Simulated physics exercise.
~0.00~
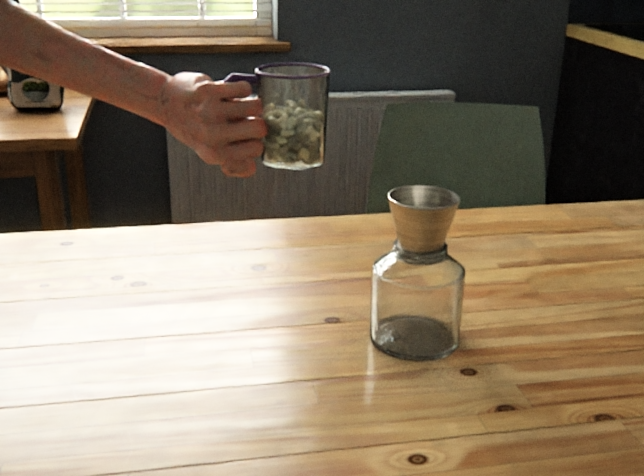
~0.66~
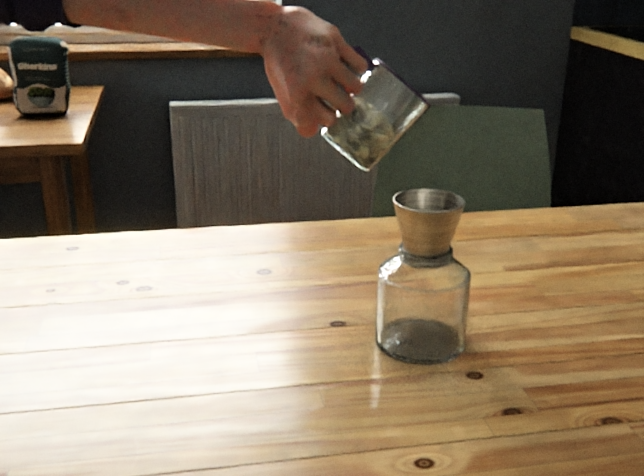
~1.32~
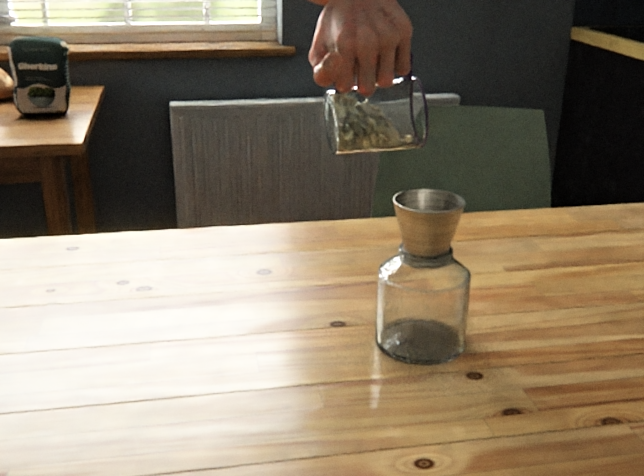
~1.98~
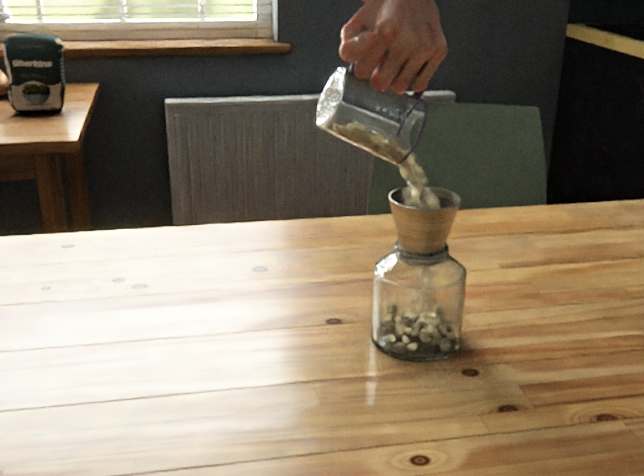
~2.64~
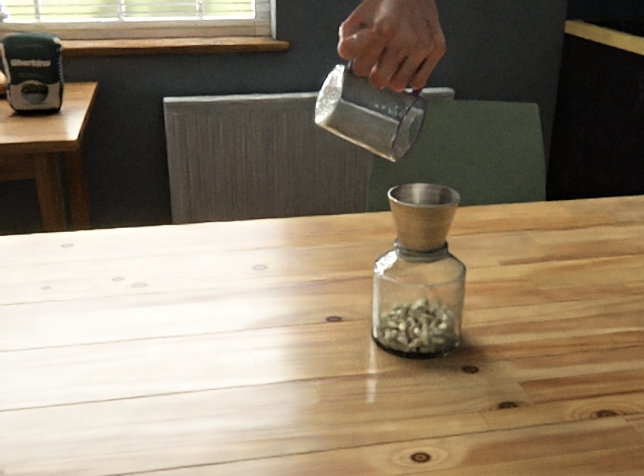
A clear measuring cup of whitish beans, gripped by a hand reaching in from the upper left, moves right above a pale wooden table, seen from in front in a slightly swaying view. On the table stands a clear glass jar with a brownish funnel in its neck, before a grey radiator, a greenish panel and a dark wall. The hand tilts the cup over the funnel until it lies on its side. Beans then stream through the funnel and gather in the jar. At the end the tilted cup is empty and the beans rest in the jar, with none spilt.
